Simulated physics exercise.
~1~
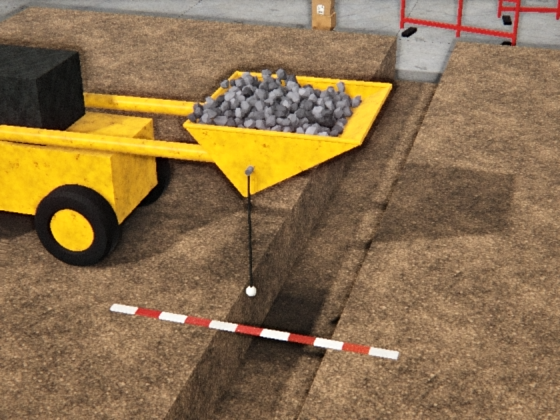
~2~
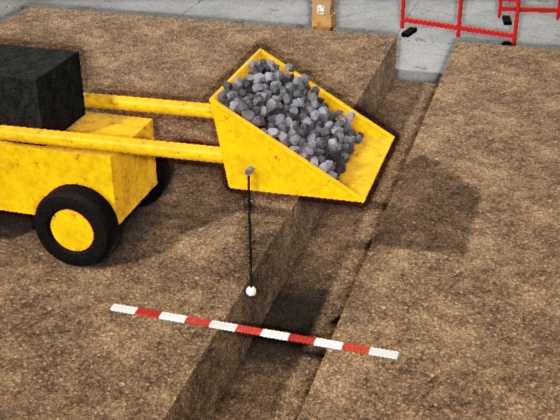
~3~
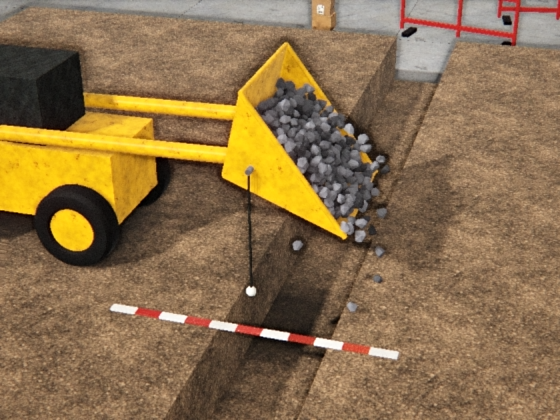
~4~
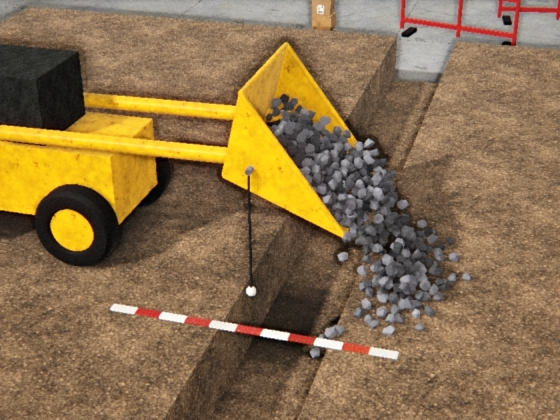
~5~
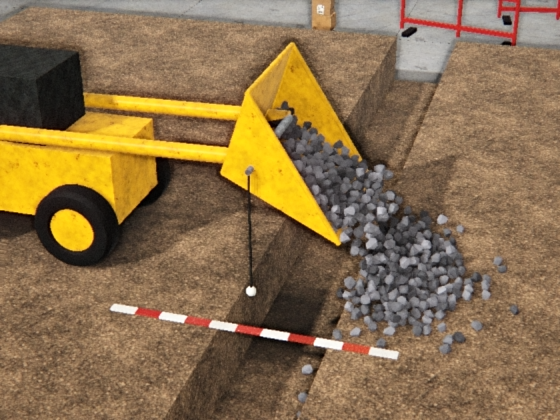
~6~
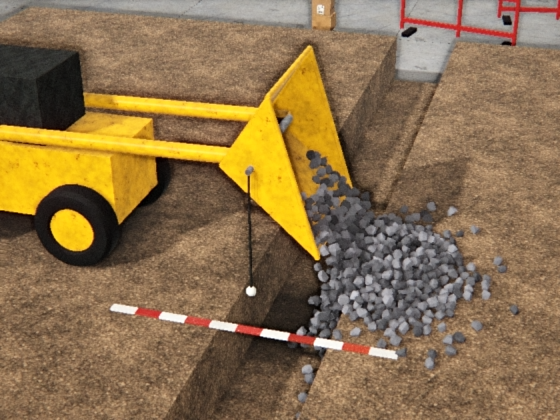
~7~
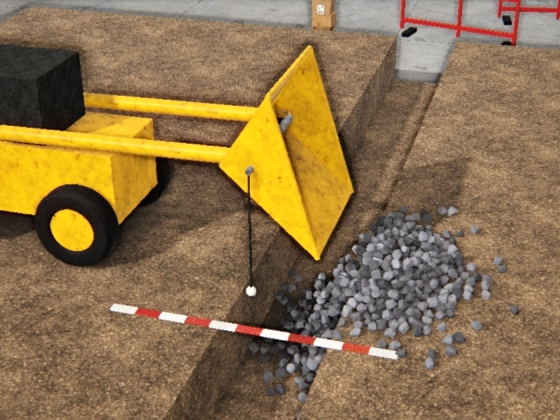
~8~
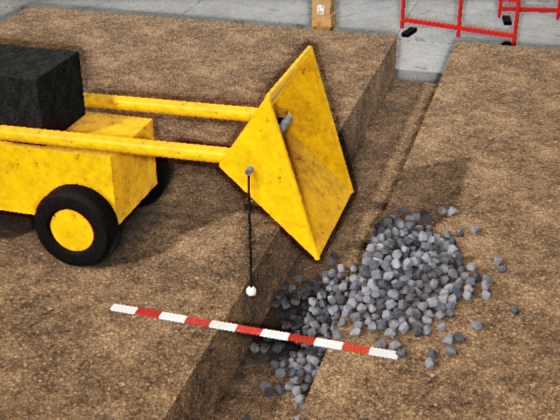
Yellow loader bucket tipping forward in two stages, spilling grey stones across a trench, leaving them heaped inside and beyond it.
